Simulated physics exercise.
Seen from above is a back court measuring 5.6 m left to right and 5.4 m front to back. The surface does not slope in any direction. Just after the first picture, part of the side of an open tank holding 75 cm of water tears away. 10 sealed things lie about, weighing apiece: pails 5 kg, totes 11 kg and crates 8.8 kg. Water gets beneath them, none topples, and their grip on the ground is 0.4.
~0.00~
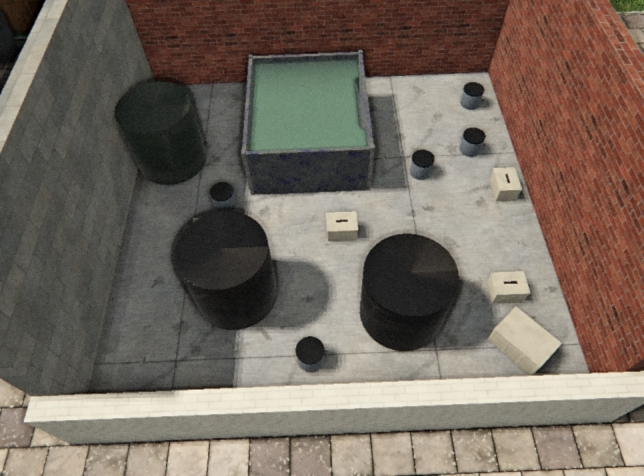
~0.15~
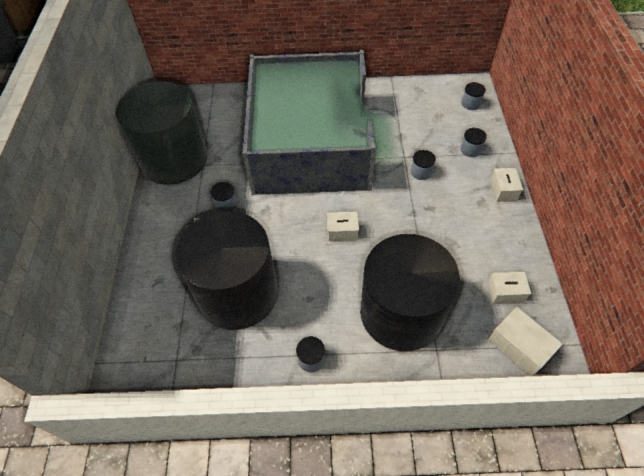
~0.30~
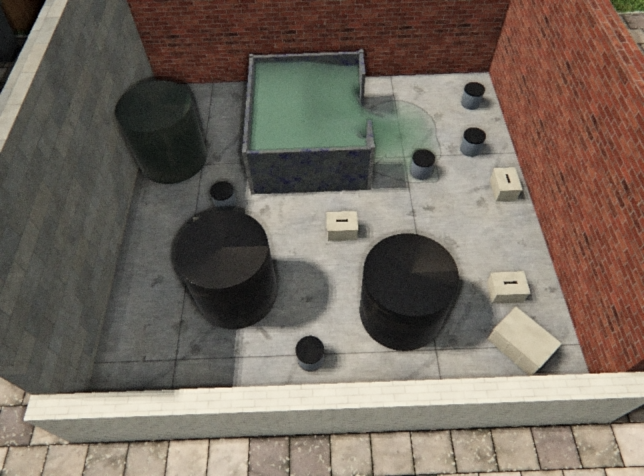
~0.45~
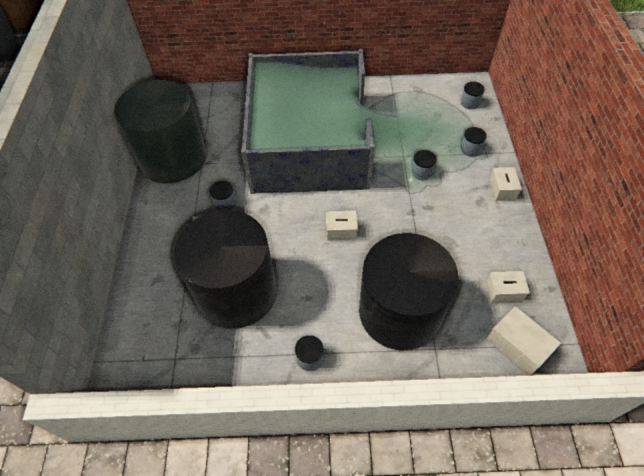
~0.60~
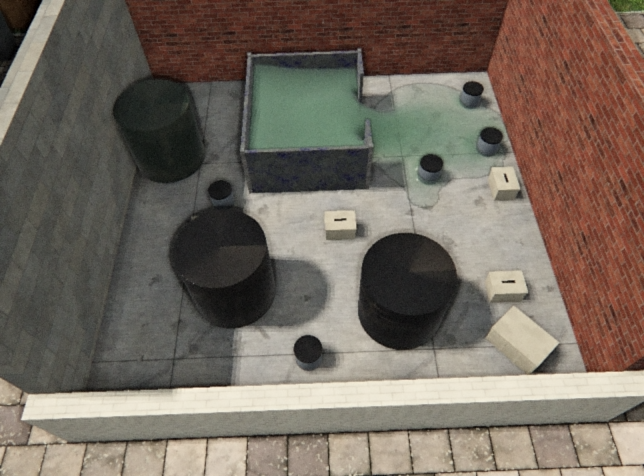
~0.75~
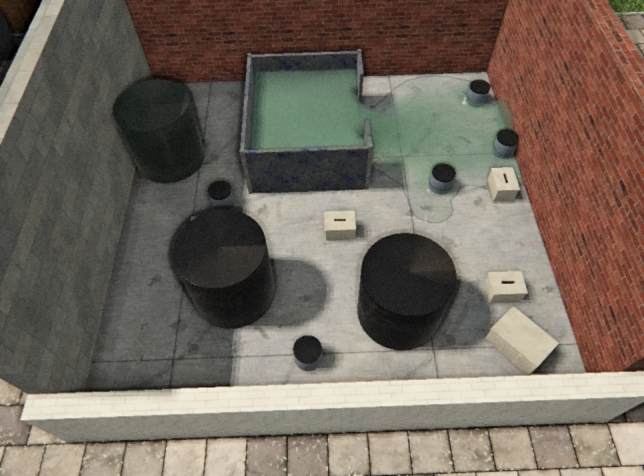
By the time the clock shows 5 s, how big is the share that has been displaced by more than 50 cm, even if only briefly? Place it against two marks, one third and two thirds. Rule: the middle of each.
I expect that share to be very large, two thirds or over.
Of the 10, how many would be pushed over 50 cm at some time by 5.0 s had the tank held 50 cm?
Then 6.
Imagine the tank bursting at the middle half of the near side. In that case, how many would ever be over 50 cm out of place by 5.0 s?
Then 6 of them would.
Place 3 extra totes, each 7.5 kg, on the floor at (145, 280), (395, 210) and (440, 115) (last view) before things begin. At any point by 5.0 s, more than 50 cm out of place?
Outcome: Stays within first, stays within next, breaks the threshold last.
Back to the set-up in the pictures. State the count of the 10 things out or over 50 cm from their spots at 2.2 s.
It comes to 4.
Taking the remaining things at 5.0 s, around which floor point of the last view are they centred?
It works out to somewhere near (339, 282) on the floor.
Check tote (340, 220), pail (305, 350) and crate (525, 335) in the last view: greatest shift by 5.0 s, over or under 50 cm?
Taking them in turn, the answers are smaller, greater and greater.
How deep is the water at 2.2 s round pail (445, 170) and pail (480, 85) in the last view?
Roughly 8 and 26 cm.
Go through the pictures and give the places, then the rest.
In the first frame, a pail at (474, 135) rests on the ground; a pail at (423, 158) rests on the ground; water covers 2.9 m2; 0 of 10 have shifted.
In the second frame, a pail at (476, 135), on the bottom; a pail at (424, 158), on the bottom; 3.6 m2 under water; 0 of 10 have shifted.
In the third frame, a pail at (475, 135) rests on the ground; a pail at (424, 158) rests on the ground; water covers 4.4 m2; 0 of 10 have shifted.
In the fourth frame, a pail at (476, 135), on the bottom; a pail at (425, 158) rests on the ground, 3 cm from its start; water covers 5.5 m2; 0 of 10 have shifted.
In the fifth frame, a pail at (492, 135), on the bottom, 26 cm from its start; a pail at (432, 163) rests on the ground, 17 cm from its start; 6.5 m2 under water; 2 of 10 have shifted.
In the sixth frame, a pail at (508, 137) rests on the ground, 50 cm from its start; a pail at (444, 172), on the bottom, 39 cm from its start; water covers 7.5 m2; 3 of 10 have shifted.
After 1.1 s 2 of 10 are over 50 cm from their spots; 2 afloat.
After 2.2 s 4 of 10 are over 50 cm from their spots; 2 afloat.
After 3.5 s 6 of 10 are over 50 cm from their spots; 6 afloat.
After 5.0 s 7 of 10 are over 50 cm from their spots, and 7 have been at some point; 5 afloat.
